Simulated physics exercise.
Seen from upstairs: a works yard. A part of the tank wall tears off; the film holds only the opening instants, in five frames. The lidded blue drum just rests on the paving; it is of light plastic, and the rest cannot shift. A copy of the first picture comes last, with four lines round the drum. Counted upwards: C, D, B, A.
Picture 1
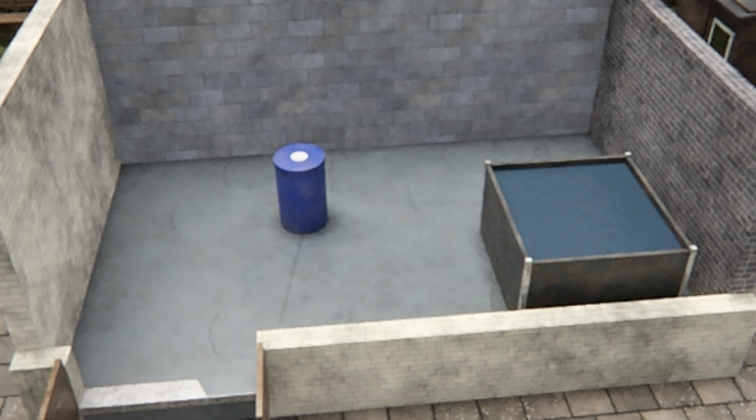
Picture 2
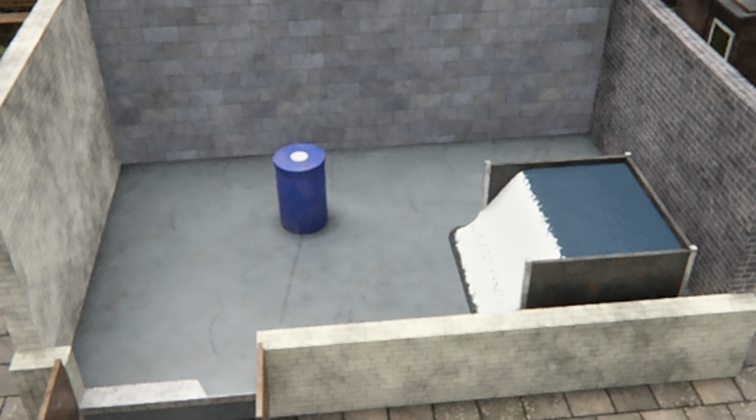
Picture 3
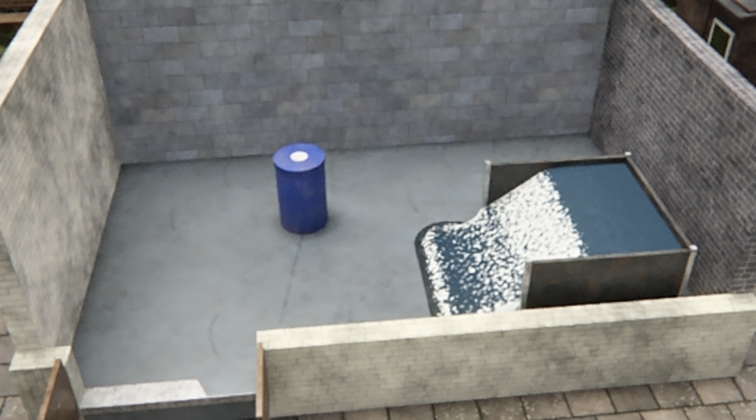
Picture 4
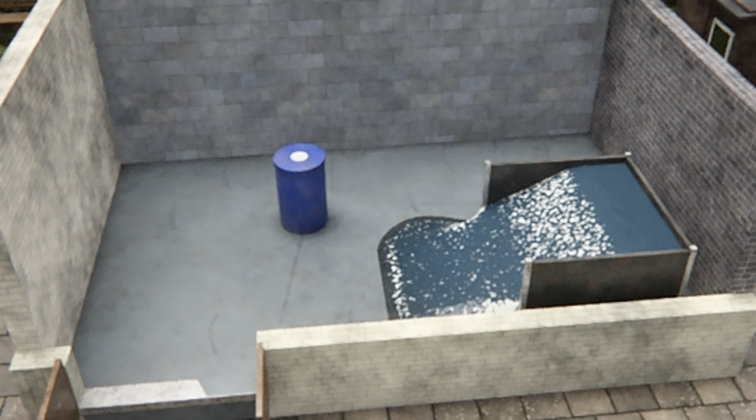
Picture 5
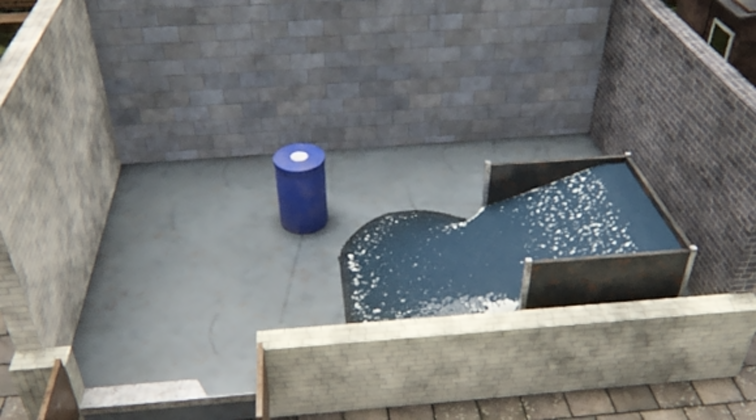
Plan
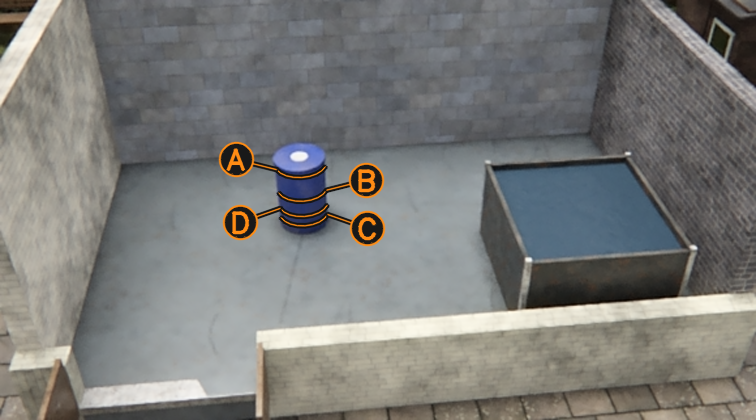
In a walled yard seen from above, the left side of a full water tank opened, and water poured out in a white rush, then spread left across the floor towards a standing blue drum.
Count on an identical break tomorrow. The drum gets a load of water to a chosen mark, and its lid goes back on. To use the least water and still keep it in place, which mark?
Level B.
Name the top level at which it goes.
Level D.
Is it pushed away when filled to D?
Yes, it does.
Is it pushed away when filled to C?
Yes.
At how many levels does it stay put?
Two of them.
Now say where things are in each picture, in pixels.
Lid of the blue drum at (300, 157); tank full, its middle at (582, 210); open gate at (166, 343), in the first frame.
In the second frame, 3 % of the ground under water, its edge towards the drum at (460, 238).
In the third frame, 7 % of the ground under water, its edge towards the drum at (422, 243).
In the fourth frame, 11 % of the ground under water, its edge towards the drum at (389, 242).
Lid of the blue drum at (300, 157); 15 % of the ground under water, its edge towards the drum at (350, 245), in the fifth frame.
In orange, A at (301, 177); B at (303, 201); C at (305, 225); D at (304, 216); from the bottom up C, D, B, A.
If A is chosen, it does not move.
If B is chosen, it does not move.
If C is chosen, it is pushed about 3 times its own width away.
If D is chosen, it is pushed about half its own width away.
